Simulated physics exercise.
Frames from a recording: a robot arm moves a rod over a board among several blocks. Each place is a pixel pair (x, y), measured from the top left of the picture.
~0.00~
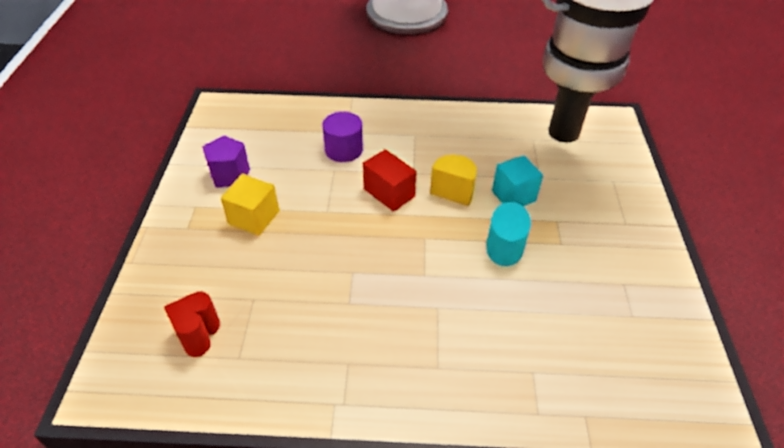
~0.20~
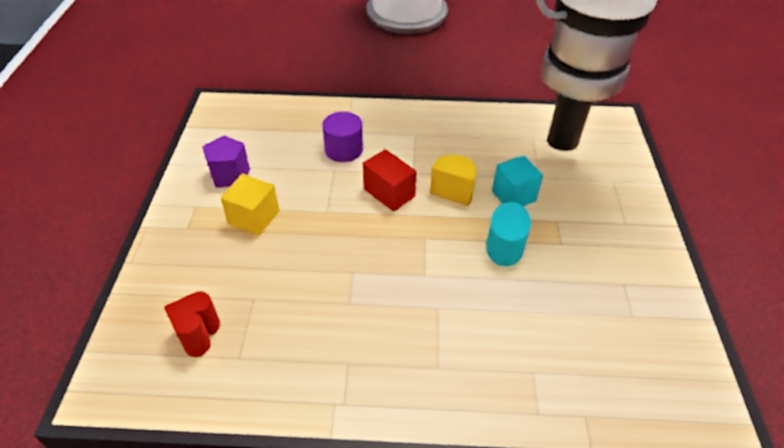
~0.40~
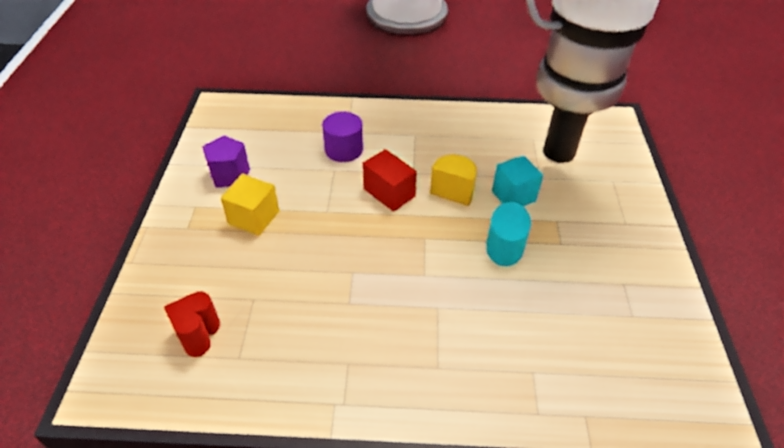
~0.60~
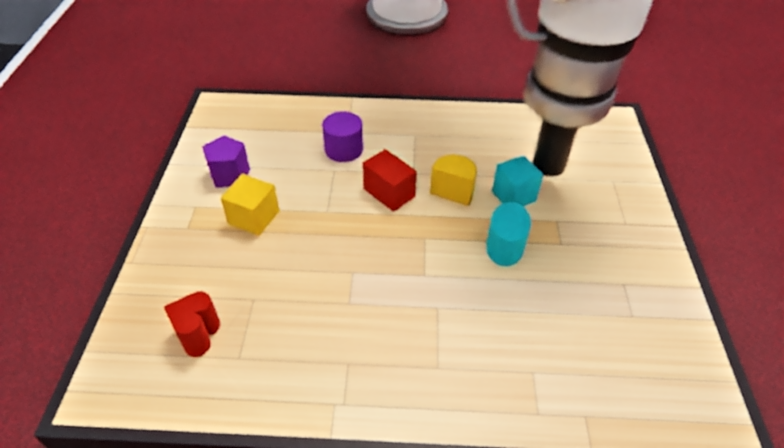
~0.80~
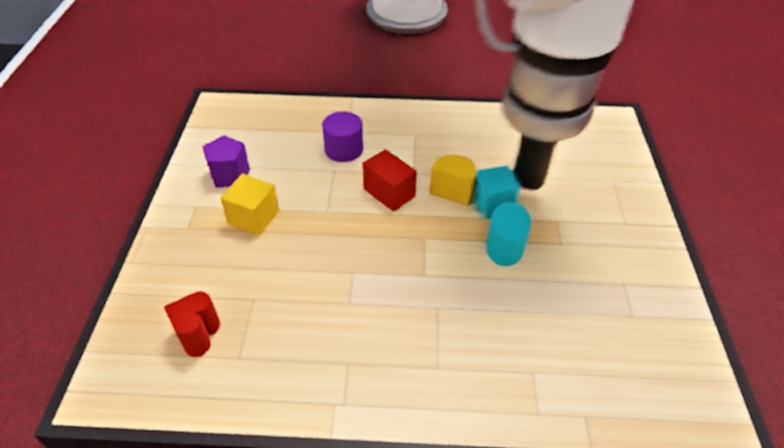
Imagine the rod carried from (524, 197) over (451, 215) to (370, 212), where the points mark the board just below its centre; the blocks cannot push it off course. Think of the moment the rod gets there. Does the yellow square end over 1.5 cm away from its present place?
I believe not.
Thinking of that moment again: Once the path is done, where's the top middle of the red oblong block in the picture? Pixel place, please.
I'd expect the centre of its top face to be at (369, 157).
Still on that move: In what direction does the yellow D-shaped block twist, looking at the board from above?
The block turns clockwise.
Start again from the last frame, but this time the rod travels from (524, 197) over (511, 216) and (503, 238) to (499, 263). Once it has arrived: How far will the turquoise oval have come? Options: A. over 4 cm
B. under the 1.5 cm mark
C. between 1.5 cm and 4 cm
My answer is option A.
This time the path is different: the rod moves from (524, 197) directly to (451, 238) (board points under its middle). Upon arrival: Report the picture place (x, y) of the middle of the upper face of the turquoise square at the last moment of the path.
Around pixel (416, 214).
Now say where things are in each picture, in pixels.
In the first frame, tip of the rod at (564, 133), middles of tops, yellow square at (248, 191), red oblong block at (389, 166), yellow D-shaped block at (457, 165), turquoise square at (520, 170).
In the second frame, rod at (563, 142), nothing pushed.
In the third frame, rod at (559, 153), nothing pushed.
In the fourth frame, rod at (548, 166), nothing pushed.
In the fifth frame, rod at (529, 179), yellow square at (248, 191), red oblong block at (389, 166), yellow D-shaped block at (456, 165), turquoise square at (499, 179).
On the path given first. One third of the way, rod at (479, 191); yellow D-shaped block at (442, 167), turned 40° clockwise; turquoise square at (451, 197), turned 15° anticlockwise.
Two thirds of the way, rod at (425, 199); red oblong block at (384, 164); yellow D-shaped block at (427, 165), turned 90° clockwise; turquoise square at (406, 213), turned 55° anticlockwise.
At the end, rod at (370, 193); yellow square unmoved; red oblong block at (369, 157), turned 35° clockwise; yellow D-shaped block at (427, 165), turned 90° clockwise; turquoise square at (396, 216), turned 75° anticlockwise.
